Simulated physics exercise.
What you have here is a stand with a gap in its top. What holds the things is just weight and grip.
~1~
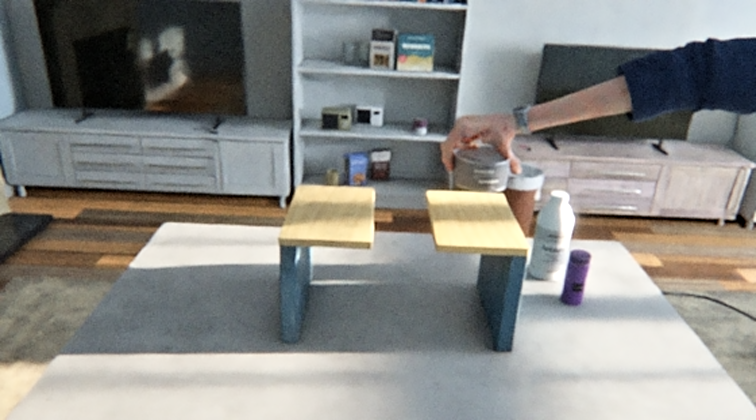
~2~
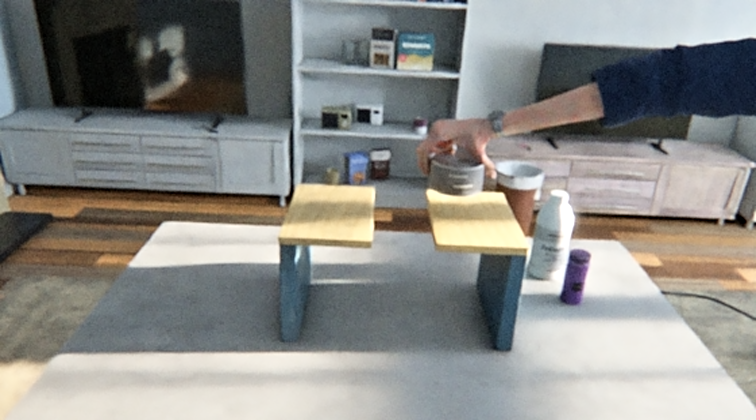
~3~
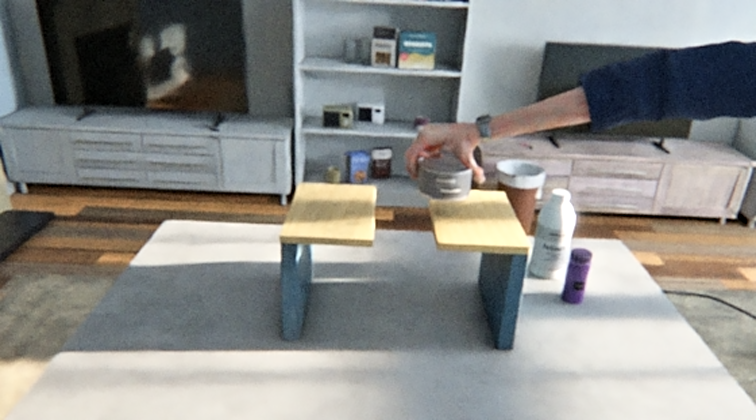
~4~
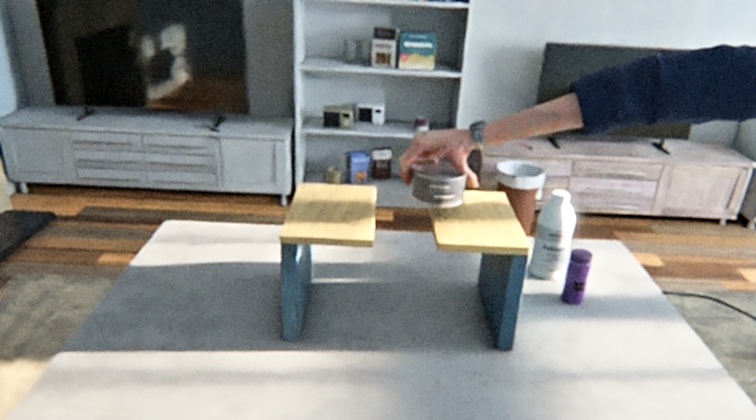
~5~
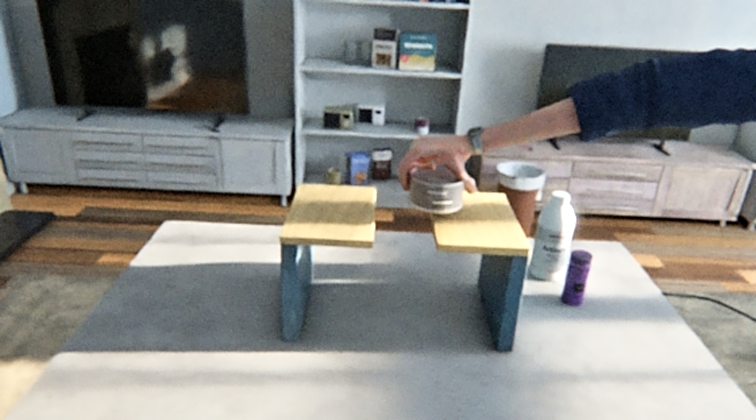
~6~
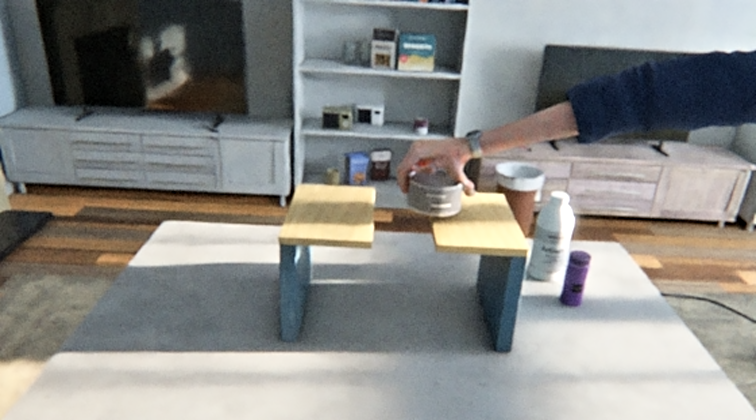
Hand carrying a grey tub leftward from beside a white bottle, then holding it still over the gap in a stand.
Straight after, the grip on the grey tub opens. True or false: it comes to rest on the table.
False.
Then, 0.20 s after the last picture, grey tub slid a little near (434, 201).
Then, 0.70 s after the last picture, grey tub resting near (434, 201).
At rest, all 3 in place. Seen from the same camera at the end, grey tub near (434, 201). The tub lodges.
